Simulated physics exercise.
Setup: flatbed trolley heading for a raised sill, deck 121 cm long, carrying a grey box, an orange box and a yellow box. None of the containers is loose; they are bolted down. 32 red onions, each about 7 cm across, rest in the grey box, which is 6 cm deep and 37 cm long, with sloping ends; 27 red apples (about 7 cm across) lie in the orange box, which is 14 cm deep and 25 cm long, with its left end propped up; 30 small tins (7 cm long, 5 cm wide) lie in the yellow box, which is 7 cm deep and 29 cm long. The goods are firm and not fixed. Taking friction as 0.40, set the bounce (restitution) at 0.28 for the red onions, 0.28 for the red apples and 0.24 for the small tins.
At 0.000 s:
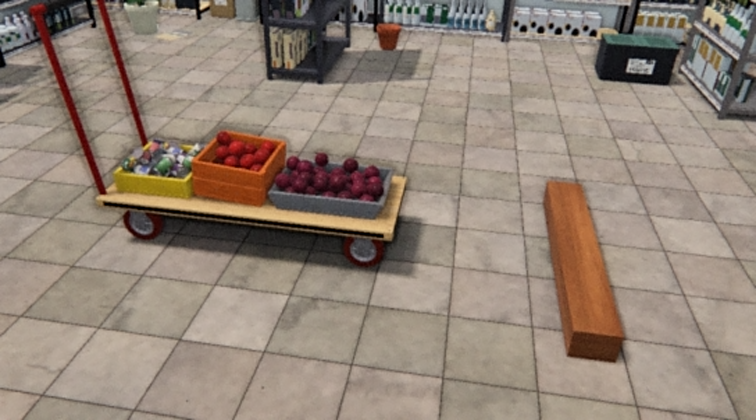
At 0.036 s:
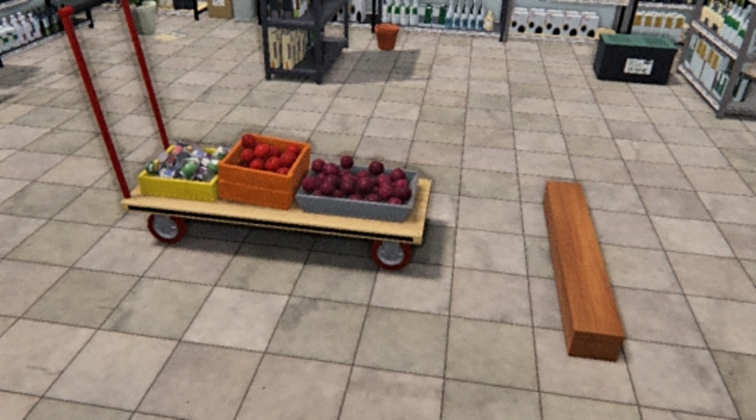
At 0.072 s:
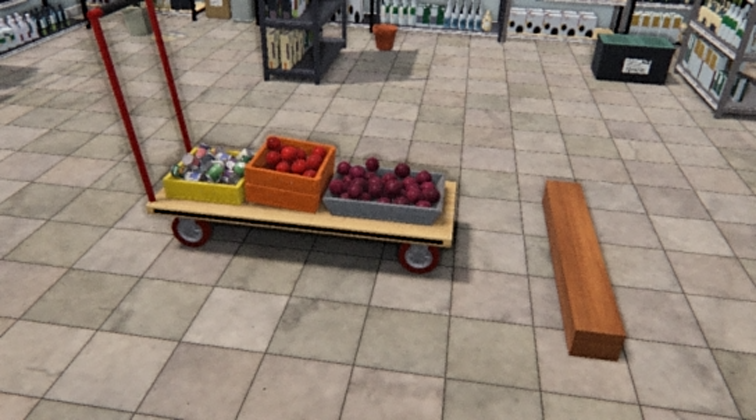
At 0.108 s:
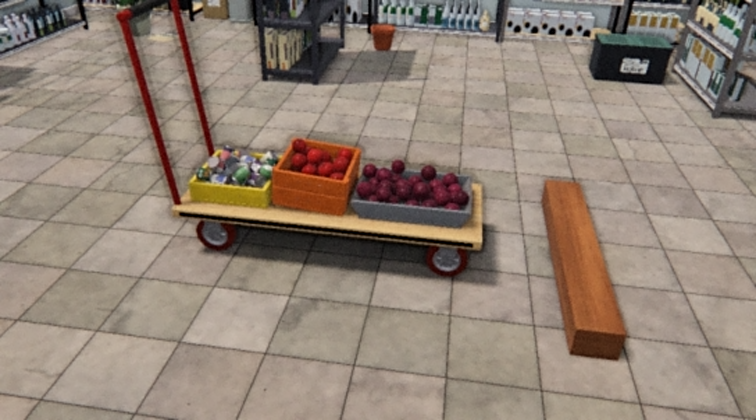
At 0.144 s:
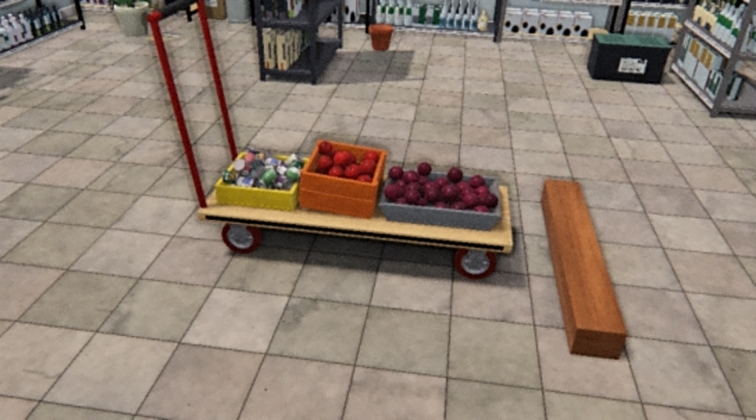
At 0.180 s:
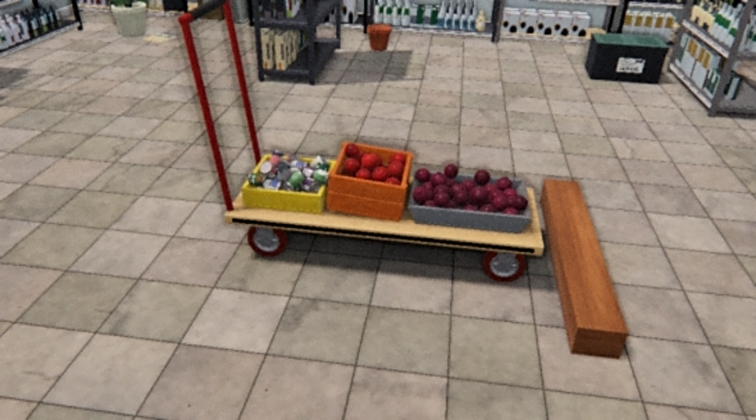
On a tiled shop floor, a flatbed trolley carrying yellow, orange and grey boxes rolling rightward, closing on a wooden beam.
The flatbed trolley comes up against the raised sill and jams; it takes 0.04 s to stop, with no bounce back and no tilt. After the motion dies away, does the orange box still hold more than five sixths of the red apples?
The loss falls short of a sixth.
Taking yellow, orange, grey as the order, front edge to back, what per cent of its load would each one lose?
With that order the grey box sheds 40 per cent of its load, the orange box 10 per cent, and the yellow box 40 per cent.
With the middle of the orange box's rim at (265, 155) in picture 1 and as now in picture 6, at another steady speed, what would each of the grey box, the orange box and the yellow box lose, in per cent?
Under that change it'd be grey box at 40, orange box at 10 and yellow box at 20 percent.
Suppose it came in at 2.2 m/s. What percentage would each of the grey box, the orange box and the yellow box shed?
Then the grey box sheds 30 per cent of its load, the orange box 0 per cent, and the yellow box 10 per cent.
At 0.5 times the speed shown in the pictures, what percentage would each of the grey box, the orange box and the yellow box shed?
Then the grey box sheds 20 per cent, the orange box 0 per cent, and the yellow box 10 per cent.
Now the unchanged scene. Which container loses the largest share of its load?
It's the grey box.
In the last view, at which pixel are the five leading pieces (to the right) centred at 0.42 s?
(619, 180).
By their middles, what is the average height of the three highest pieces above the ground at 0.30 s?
Close to 44 cm, on average.
After 0.20 s, the wheels strike.
After 0.30 s, 3 of 32 out of the grey box, 0 of 27 out of the orange box and 2 of 30 out of the yellow box.
After 0.42 s, 13 of 32 out of the grey box, 1 of 27 out of the orange box and 7 of 30 out of the yellow box.
After 0.65 s, 14 of 32 out of the grey box, 1 of 27 out of the orange box and 7 of 30 out of the yellow box.
Outcome (at 1.16 s), 14 of 32 out of the grey box, 1 of 27 out of the orange box and 7 of 30 out of the yellow box. Asked share, 1 of 27, 4 per cent.
